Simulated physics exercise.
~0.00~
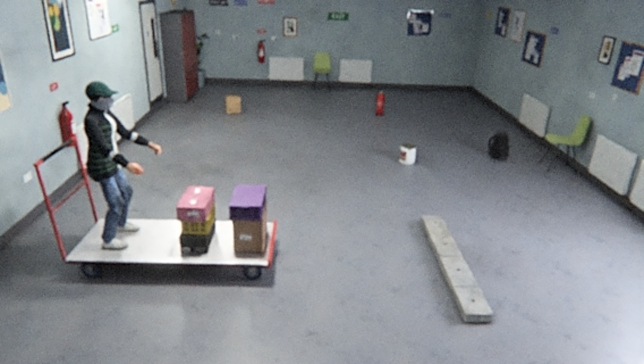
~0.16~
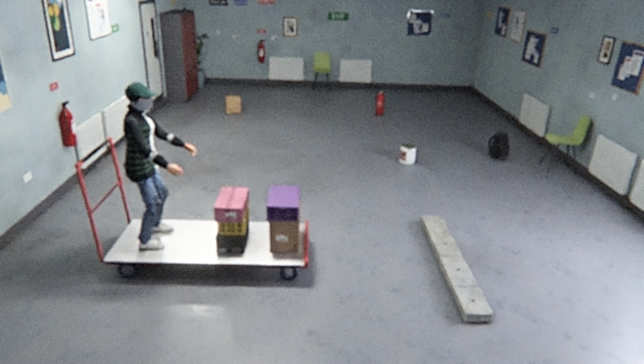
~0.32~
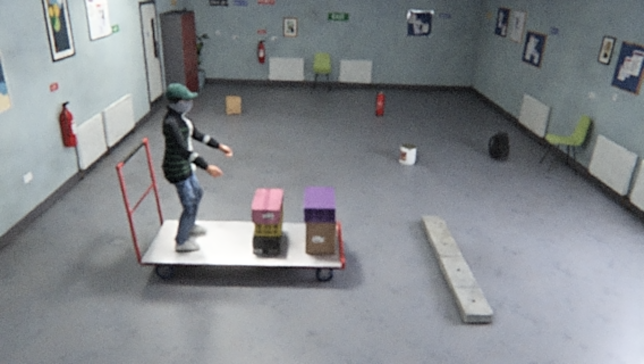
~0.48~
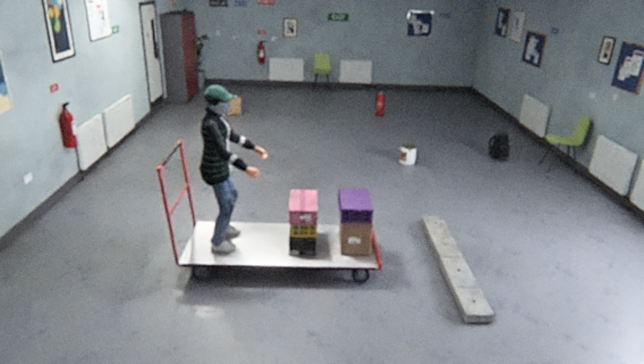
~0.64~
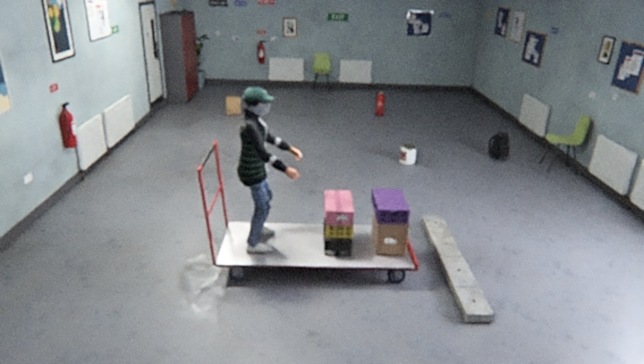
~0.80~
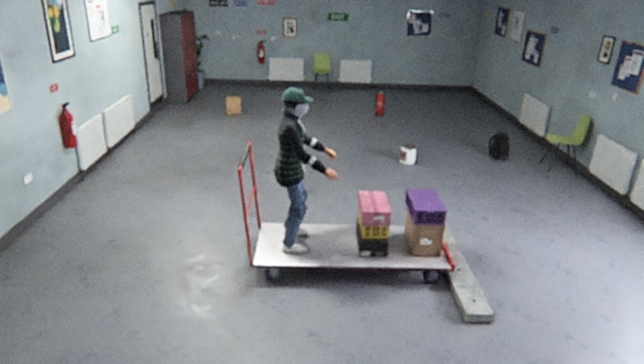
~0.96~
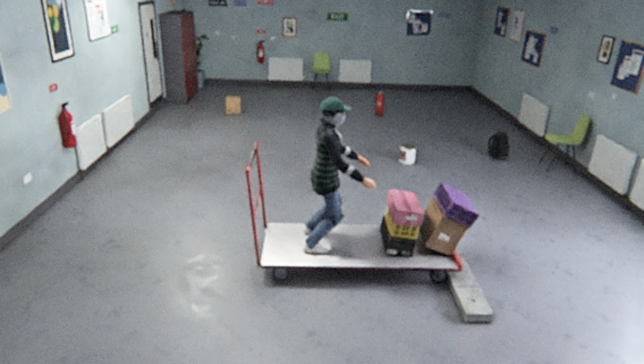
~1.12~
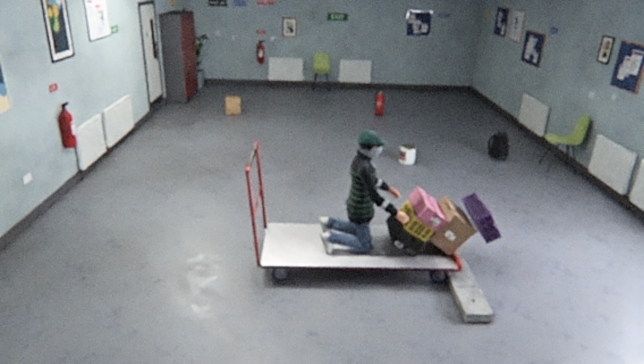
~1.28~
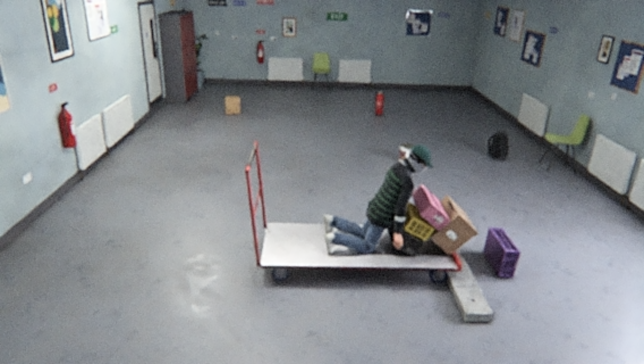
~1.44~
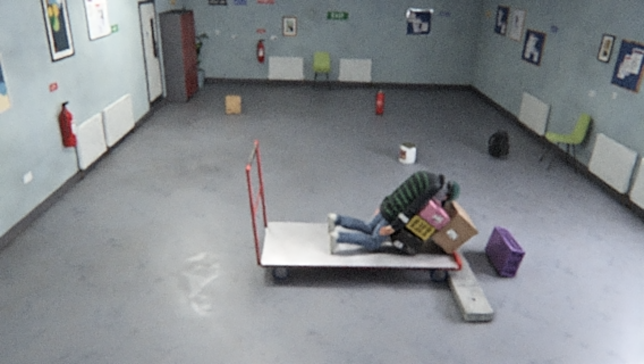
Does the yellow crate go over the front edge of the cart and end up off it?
No, the yellow crate stays on the cart. It ends up tilted near the front, among the other boxes and the slumped rider.
